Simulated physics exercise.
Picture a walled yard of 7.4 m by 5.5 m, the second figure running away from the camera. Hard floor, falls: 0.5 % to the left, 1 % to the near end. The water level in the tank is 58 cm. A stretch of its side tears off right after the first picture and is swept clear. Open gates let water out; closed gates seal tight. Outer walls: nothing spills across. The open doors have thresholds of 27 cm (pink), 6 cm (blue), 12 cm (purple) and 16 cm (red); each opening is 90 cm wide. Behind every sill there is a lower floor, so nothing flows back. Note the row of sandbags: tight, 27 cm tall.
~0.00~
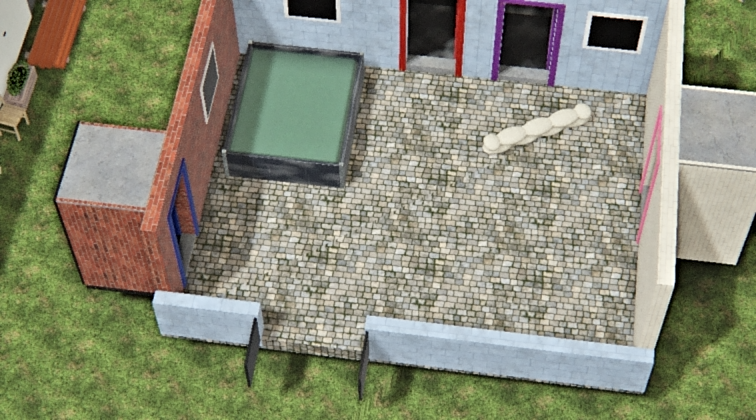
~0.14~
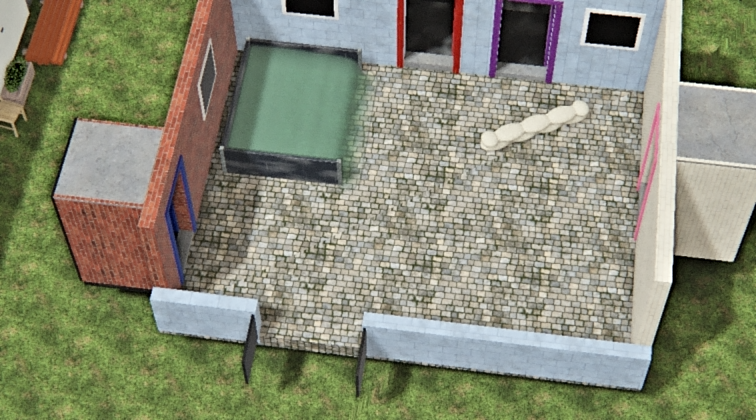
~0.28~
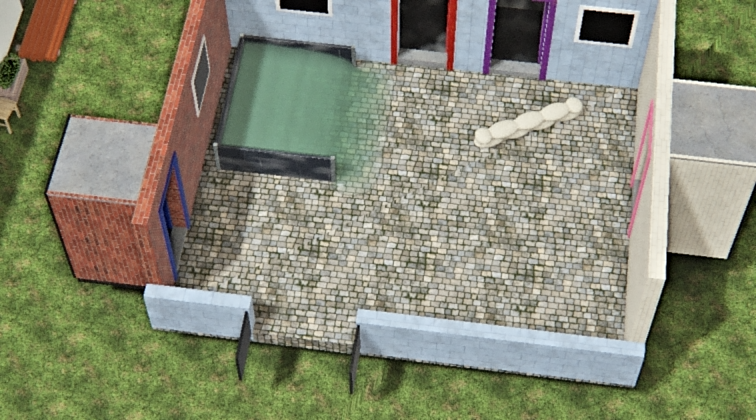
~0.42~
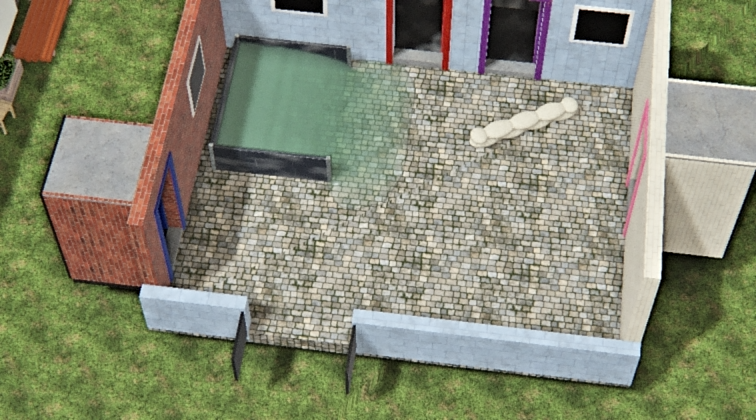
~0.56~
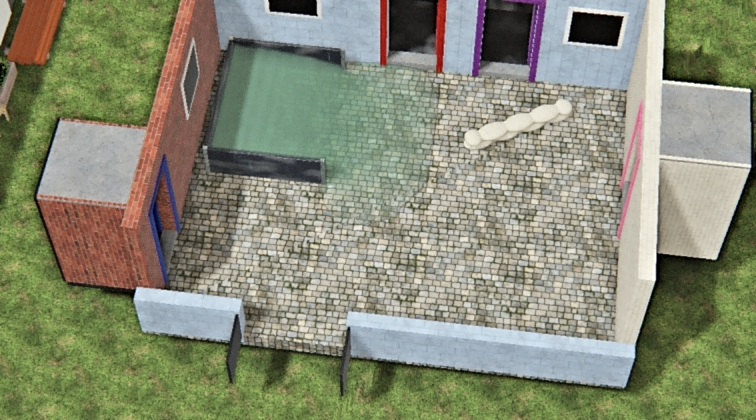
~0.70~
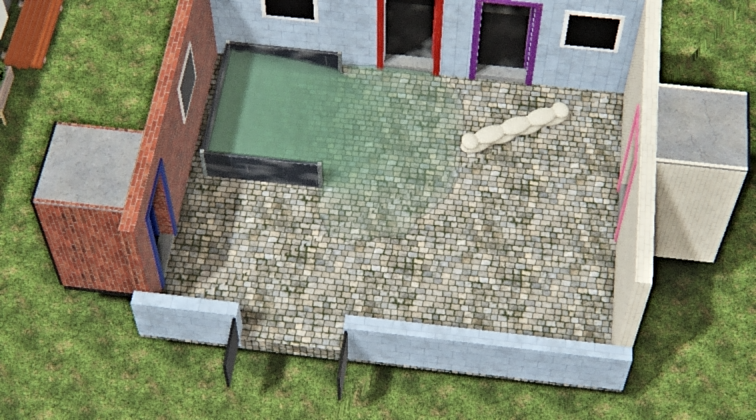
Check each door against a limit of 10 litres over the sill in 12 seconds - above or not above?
Check: Pink door not above; blue door above; purple door above; red door not above.
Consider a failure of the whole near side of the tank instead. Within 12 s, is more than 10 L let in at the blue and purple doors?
Door blue goes beyond, door purple stays within.
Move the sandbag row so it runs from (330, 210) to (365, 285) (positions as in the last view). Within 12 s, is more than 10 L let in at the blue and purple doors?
Blue exceeded, purple within the limit.
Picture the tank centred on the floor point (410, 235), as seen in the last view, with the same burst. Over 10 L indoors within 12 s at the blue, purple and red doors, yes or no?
Compared with that limit, blue overshoots, purple falls short and red falls short.
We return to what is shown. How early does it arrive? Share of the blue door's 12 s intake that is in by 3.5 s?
Some 0 in a hundred.
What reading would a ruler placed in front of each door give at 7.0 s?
Pink 5 cm, blue 0 cm, purple 7 cm, red 6 cm.
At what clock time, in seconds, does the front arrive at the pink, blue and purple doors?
Pink = 1.8 s, blue = 7.0 s, purple = 1.1 s.
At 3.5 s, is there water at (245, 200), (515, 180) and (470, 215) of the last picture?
Going in order, clear, then covered, then covered.
After 1.4 s water covers 35 % of the floor and is deepest (28 cm) near (466, 139); pink door not reached, blue door not reached, purple door 7 cm at the sill, 0 L in, red door 15 cm at the sill, 0 L in.
After 2.2 s water covers 55 % of the floor and is deepest (40 cm) near (623, 97); pink door 17 cm at the sill, 0 L in, blue door not reached, purple door 12 cm at the sill, 0 L in, red door 14 cm at the sill, 0 L in.
After 3.5 s water covers 65 % of the floor and is deepest (38 cm) near (610, 367); pink door 19 cm at the sill, 0 L in, blue door not reached, purple door 22 cm at the sill, 25 L in, red door 9 cm at the sill, 0 L in.
After 7.0 s water covers 85 % of the floor and is deepest (14 cm) near (457, 310); pink door 5 cm at the sill, 0 L in, blue door not reached, purple door 7 cm at the sill, 66 L in, red door 6 cm at the sill, 0 L in.
After 12.0 s water covers 95 % of the floor and is deepest (12 cm) near (156, 316); pink door 4 cm at the sill, 0 L in, blue door 10 cm at the sill, 89 L in, purple door 1 cm at the sill, 66 L in, red door 2 cm at the sill, 0 L in.
